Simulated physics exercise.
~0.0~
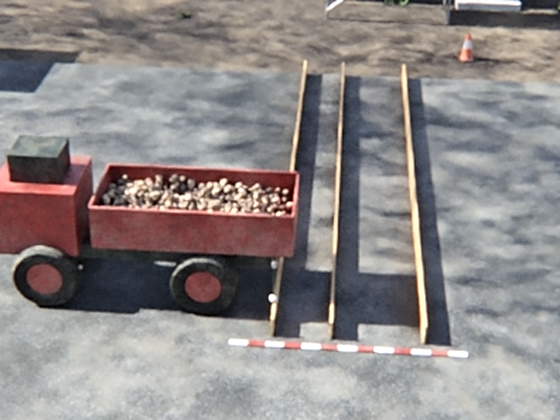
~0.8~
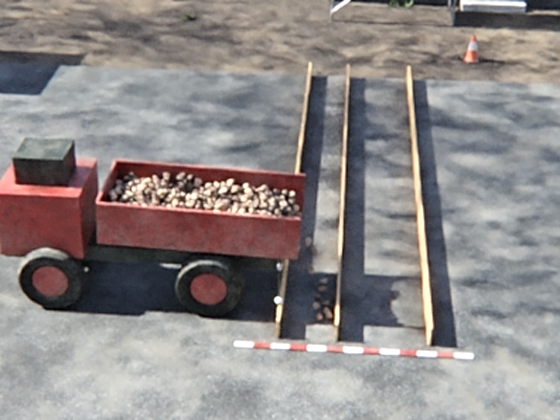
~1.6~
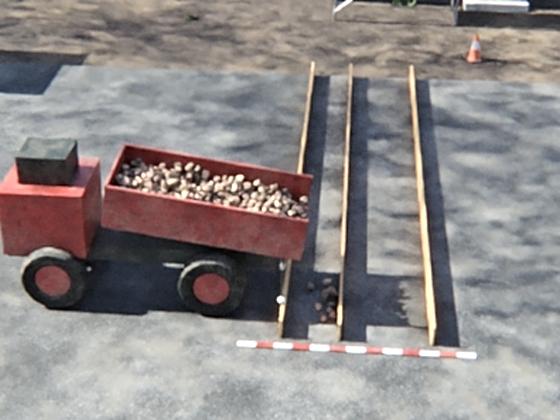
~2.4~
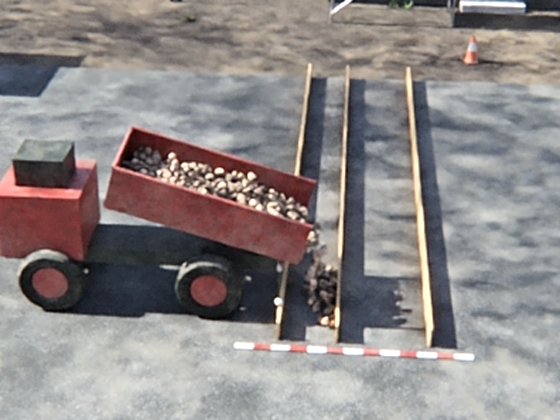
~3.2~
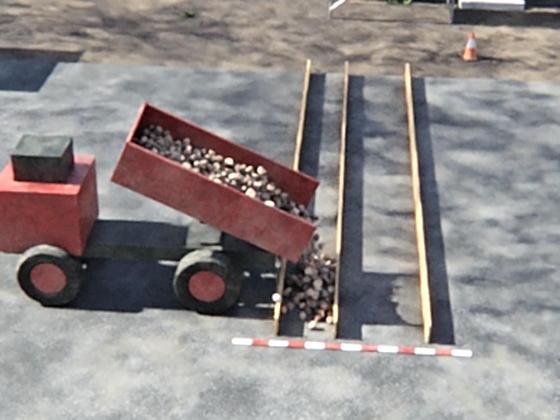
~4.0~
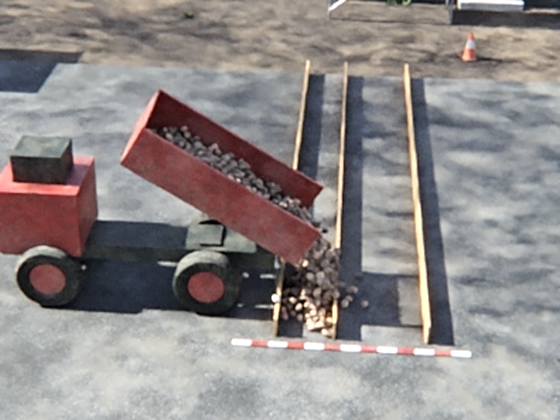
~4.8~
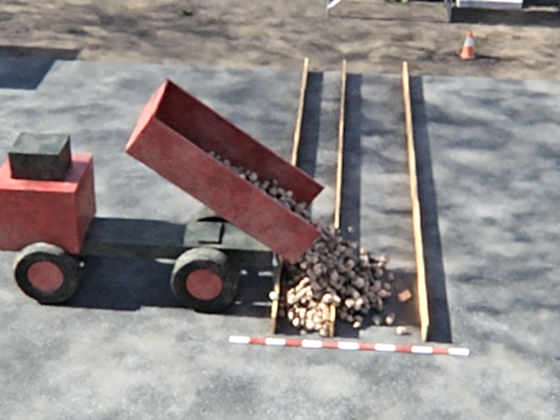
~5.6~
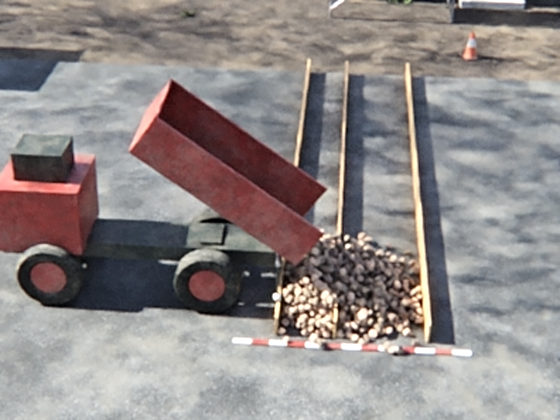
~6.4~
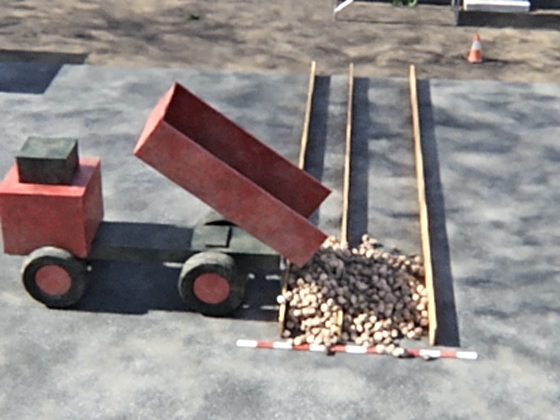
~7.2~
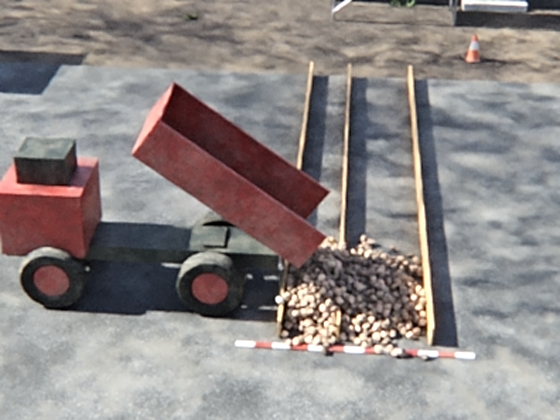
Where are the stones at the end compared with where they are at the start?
At the start nearly all the stones sit in the red body of the truck, on the left. At the end they lie in a heap on the ground to the right, spread across both bays between the wooden boards.
A red toy-like truck with black wheels stands on grey paving at the left, seen from above and to the side, its open body full of pale brown stones. Three upright wooden boards to its right form two bays, with a red and white striped staff before them and an orange cone behind. The body tilts up towards the right, and a few stones drop into the near bay. As it steepens, the stones pour out, pile up and spill over the middle board into the far bay. Finally the raised body is empty and the heap lies still across both bays.
